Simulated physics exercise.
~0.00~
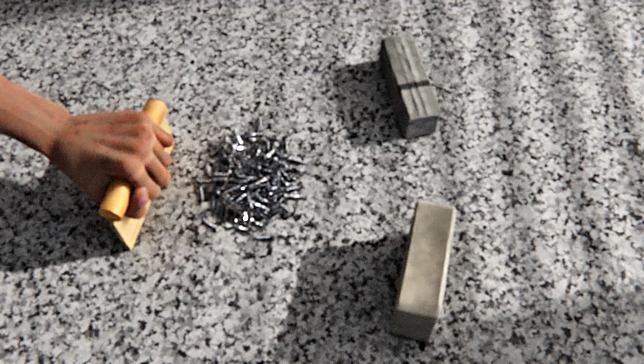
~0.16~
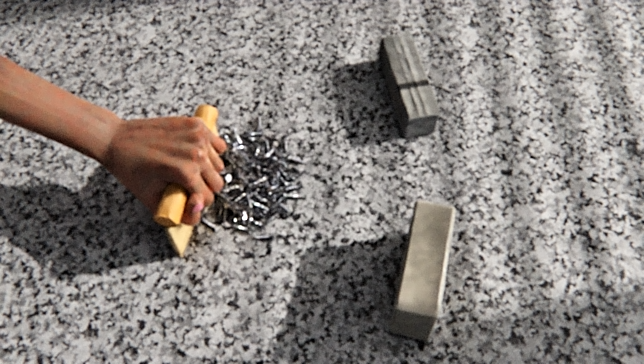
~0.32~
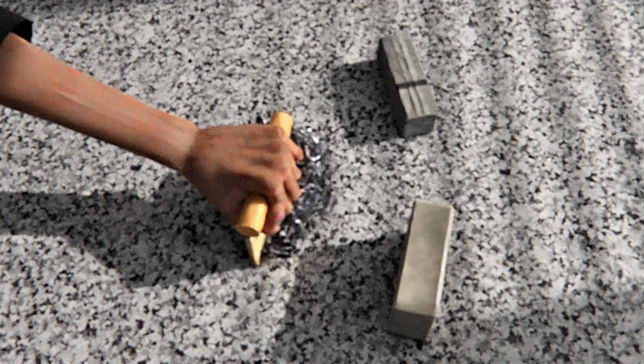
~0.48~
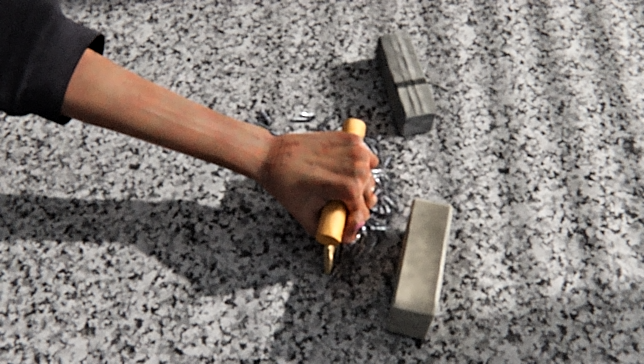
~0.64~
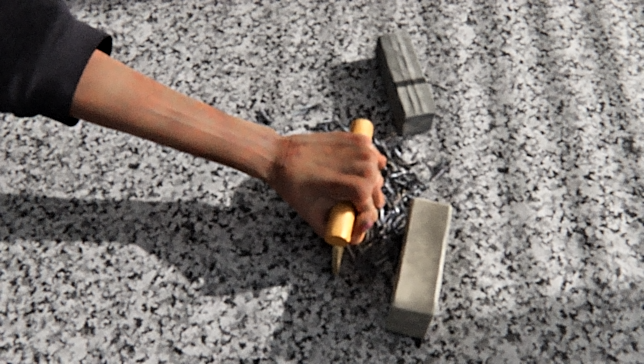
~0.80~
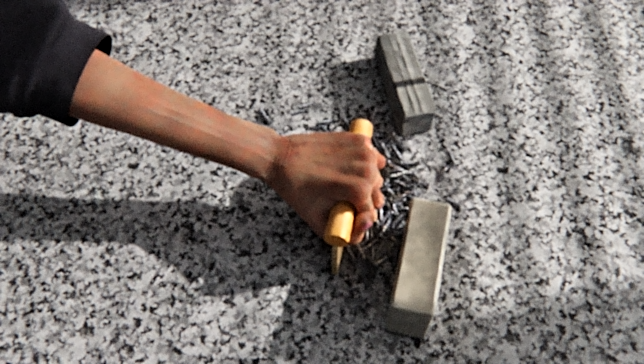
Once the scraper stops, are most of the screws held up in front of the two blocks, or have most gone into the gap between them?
Most of the screws are held up in front of the blocks. Only a smaller share of them gets into the gap.
